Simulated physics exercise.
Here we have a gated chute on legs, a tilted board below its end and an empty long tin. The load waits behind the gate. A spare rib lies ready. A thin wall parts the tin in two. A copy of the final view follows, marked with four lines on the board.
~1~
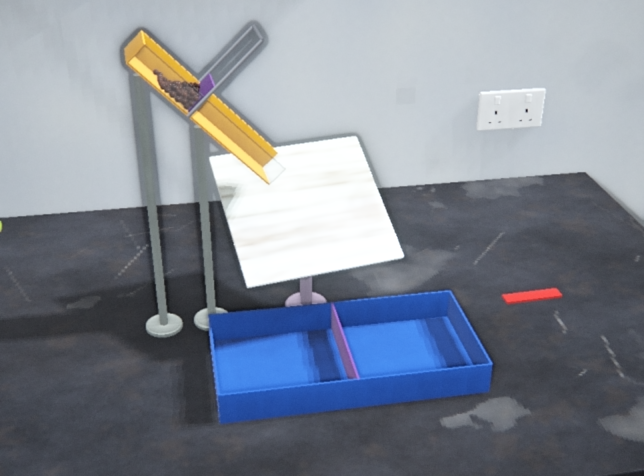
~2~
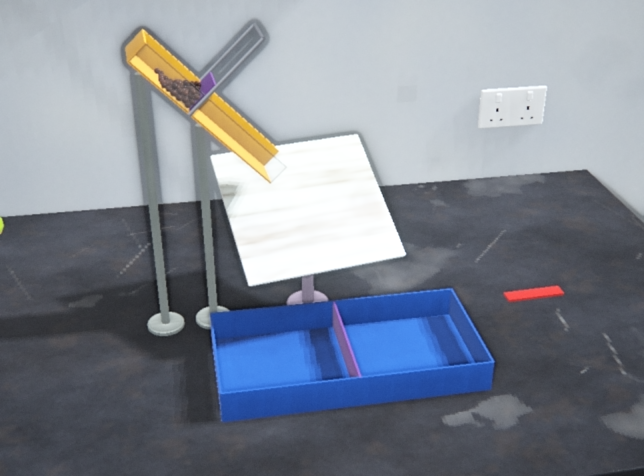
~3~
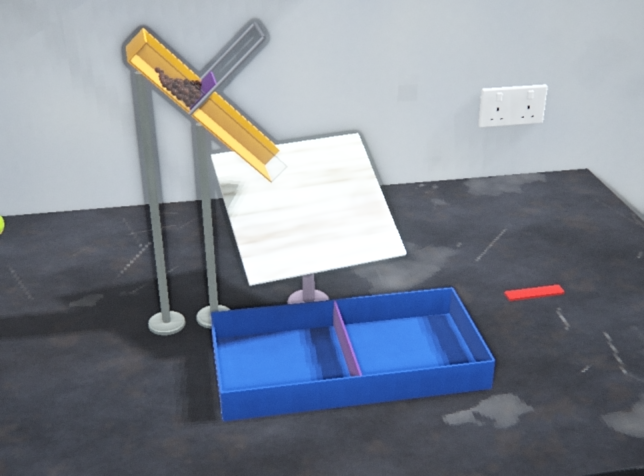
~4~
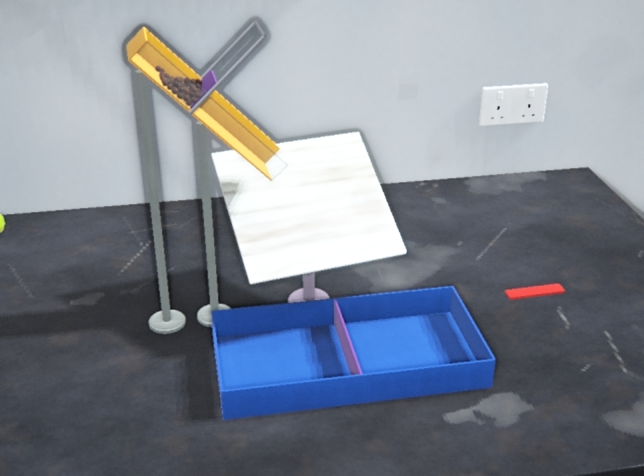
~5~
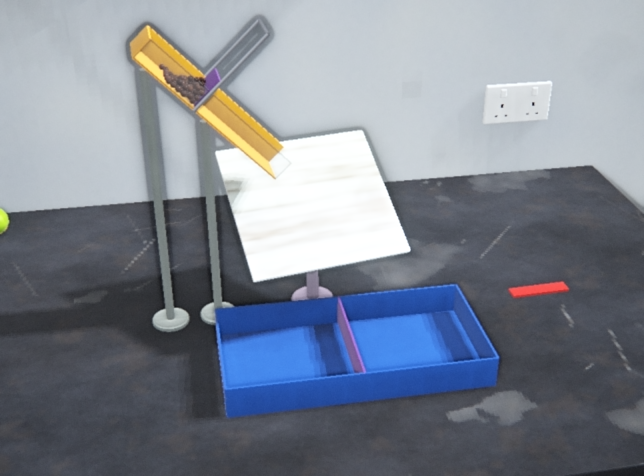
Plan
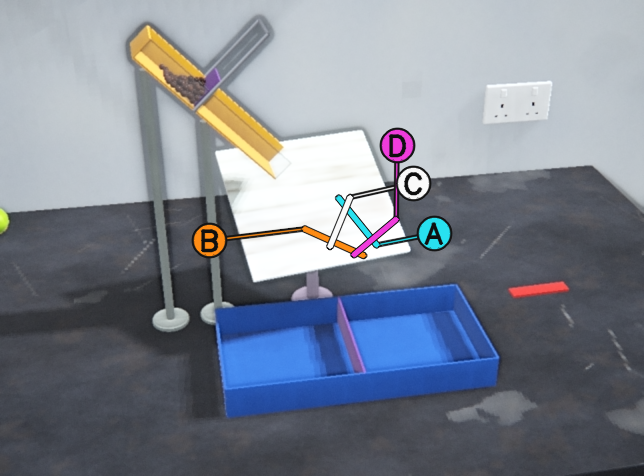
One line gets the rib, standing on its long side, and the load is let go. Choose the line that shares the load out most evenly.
D beats the others.
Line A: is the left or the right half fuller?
More lands on the right.
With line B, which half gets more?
More lands on the right.
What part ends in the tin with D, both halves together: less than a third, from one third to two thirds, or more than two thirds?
It is more than two thirds.
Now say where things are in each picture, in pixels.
Load behind the gate near (179, 89), chocolate balls; lip of the chute near (266, 177), sloping fairly steeply, in the first frame.
Middle of the board near (307, 204), tilted fairly steeply; middle of its low edge near (330, 269); of its high edge near (286, 145), in the second frame.
Front corners of the tin near (222, 393) and (494, 361); front end of its middle wall near (361, 376); gate still shut near (210, 82), in the third frame.
Middle of the load near (181, 85); lip near (268, 173), in the fourth frame.
Middle of the load near (185, 83); lip near (272, 171), in the fifth frame.
On the marked copy, line A from (338, 198) to (376, 244); line B from (304, 228) to (363, 255); line C from (350, 197) to (330, 246); line D from (396, 219) to (353, 254).
Choosing A, of what is caught, a small share in the left half, the bulk in the right.
Choosing B, of what is caught, only a few in the left half, all but a few in the right.
Choosing C, of what is caught, all but a few in the left half, a small share in the right.
Choosing D, of what is caught, close to two thirds in the left half, close to a third in the right.
